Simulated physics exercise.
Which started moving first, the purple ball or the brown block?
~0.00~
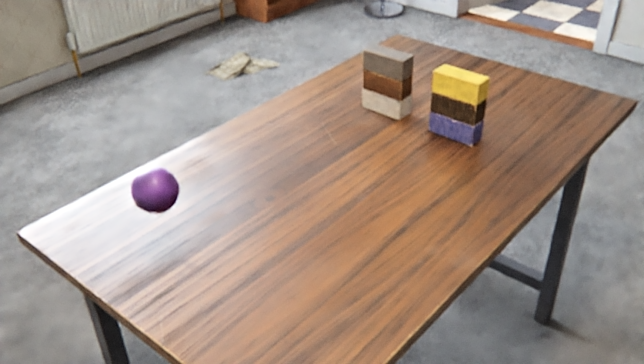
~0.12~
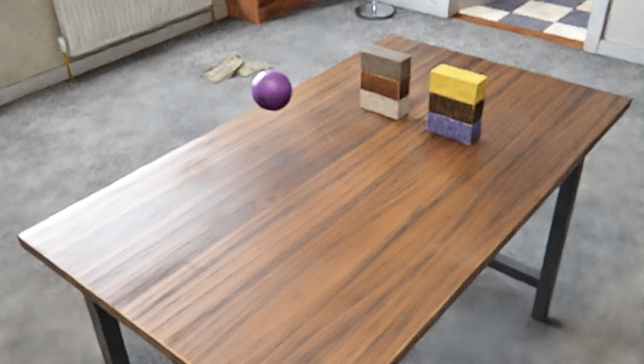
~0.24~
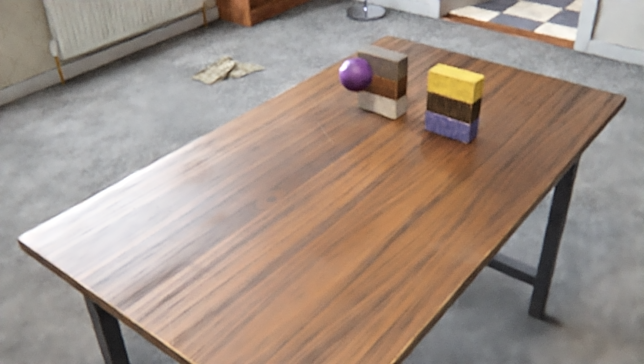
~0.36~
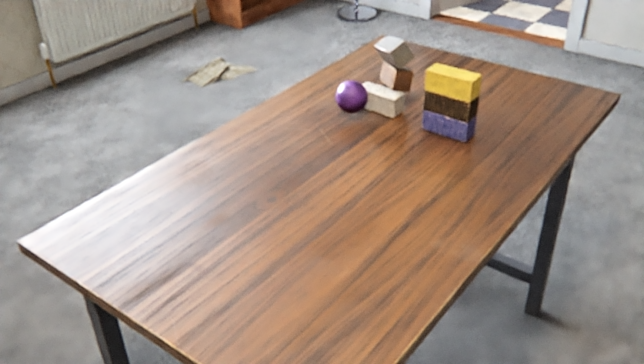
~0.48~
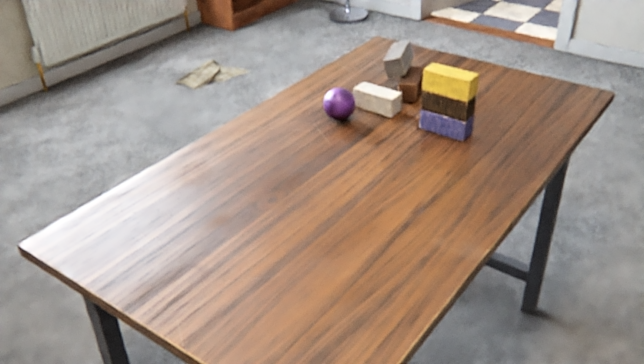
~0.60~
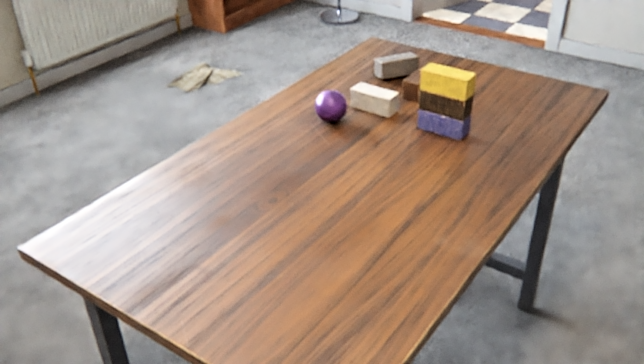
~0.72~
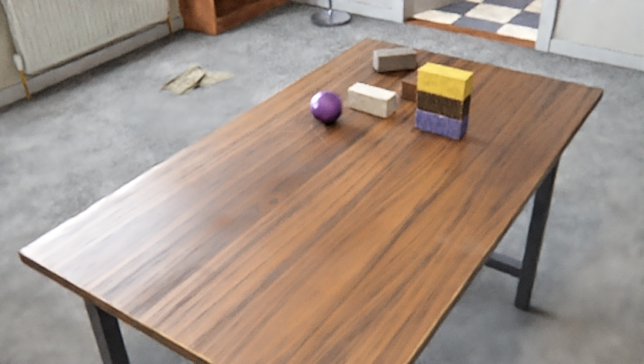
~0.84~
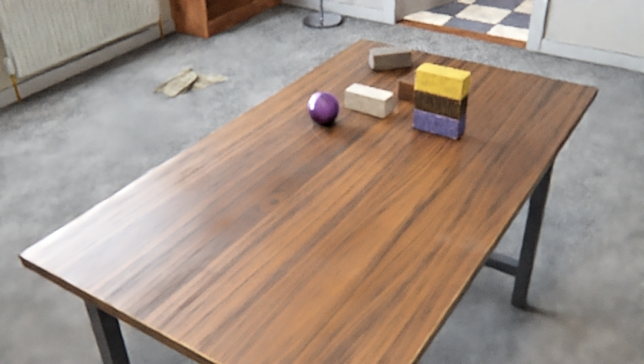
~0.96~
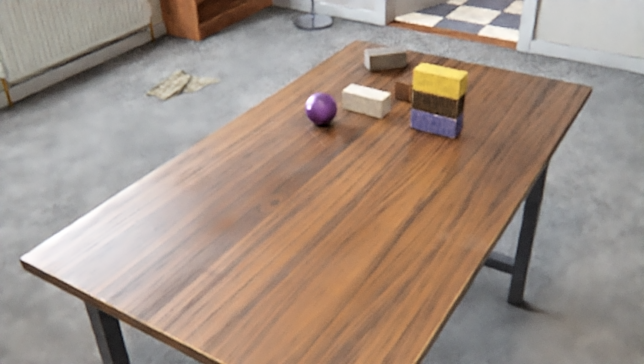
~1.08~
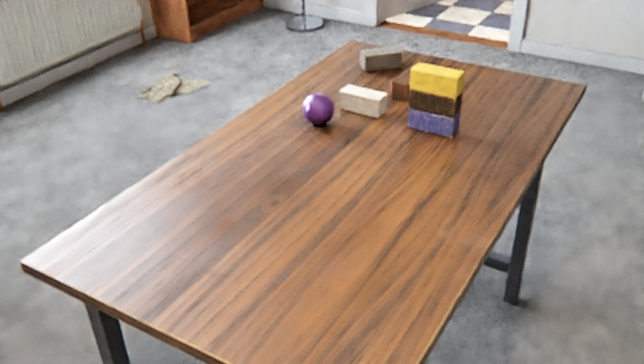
The purple ball moved first, flying across the table, and the brown block only shifted once the ball had reached its stack.
A purple ball flew across the wooden table into a small stack of blocks, knocking the grey and brown ones off the white one, then rolled back a little and came to rest while the yellow-topped stack beside them stayed standing.
